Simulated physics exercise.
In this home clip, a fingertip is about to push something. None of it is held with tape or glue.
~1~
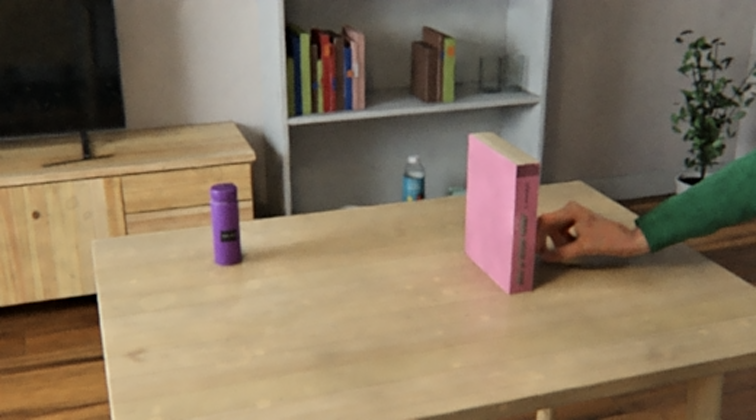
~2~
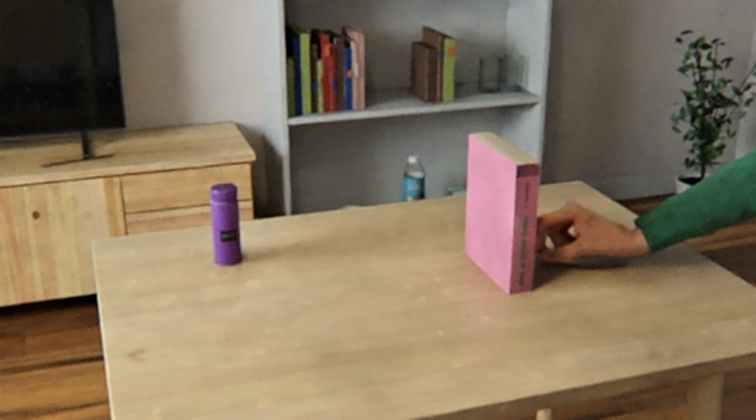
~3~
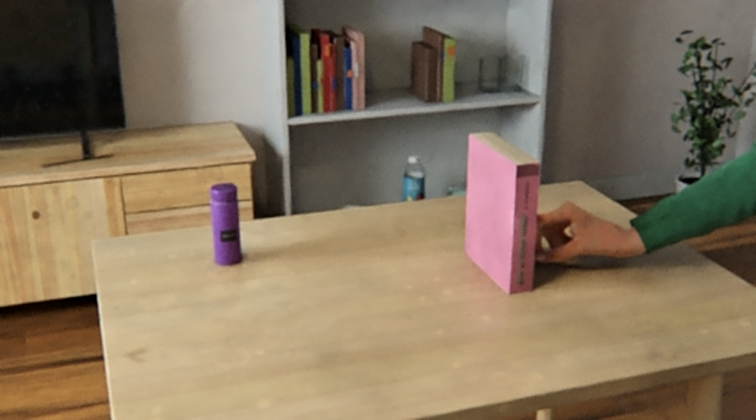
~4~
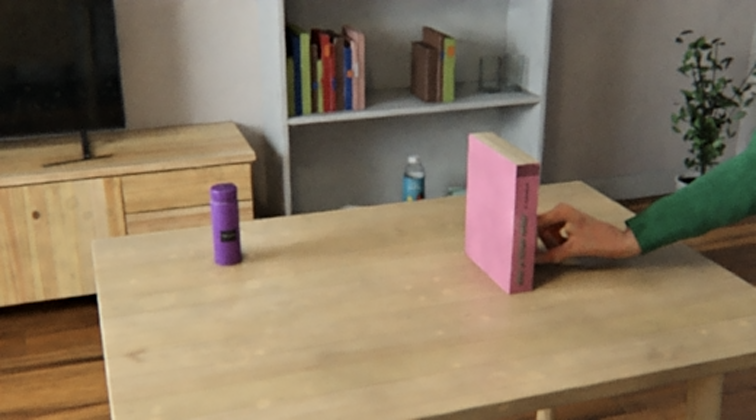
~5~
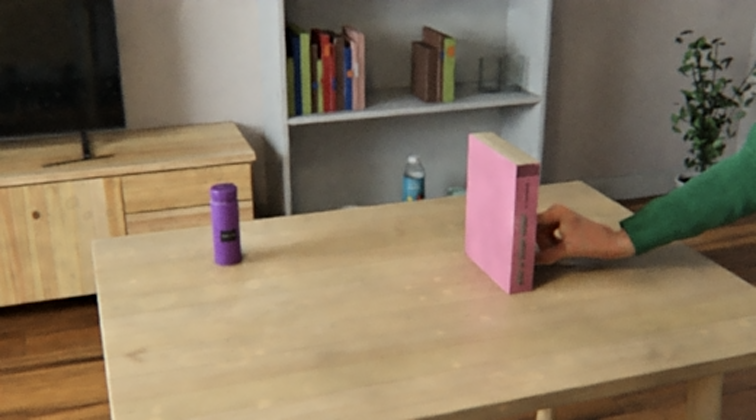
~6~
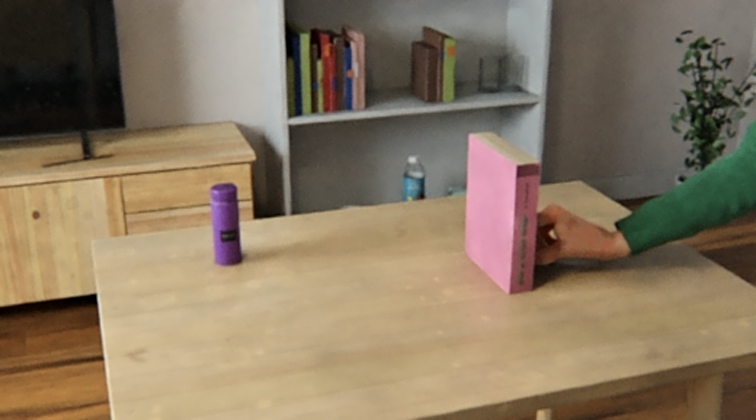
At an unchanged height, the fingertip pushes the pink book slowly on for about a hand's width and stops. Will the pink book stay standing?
It ends up erect.
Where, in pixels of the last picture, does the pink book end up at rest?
Around (423, 221).
Then, 0.30 s later than the last frame, pink book moved a little near (488, 212).
Then, 0.60 s later than the last frame, pink book moved a little near (469, 214).
Then, 0.90 s later than the last frame, pink book moved a little near (450, 217).
Then, 1.30 s later than the last frame, pink book moved about its own width near (425, 220).
When it is over, moved from the start, pink book. End places, in pixels of the last picture, pink book near (423, 220).
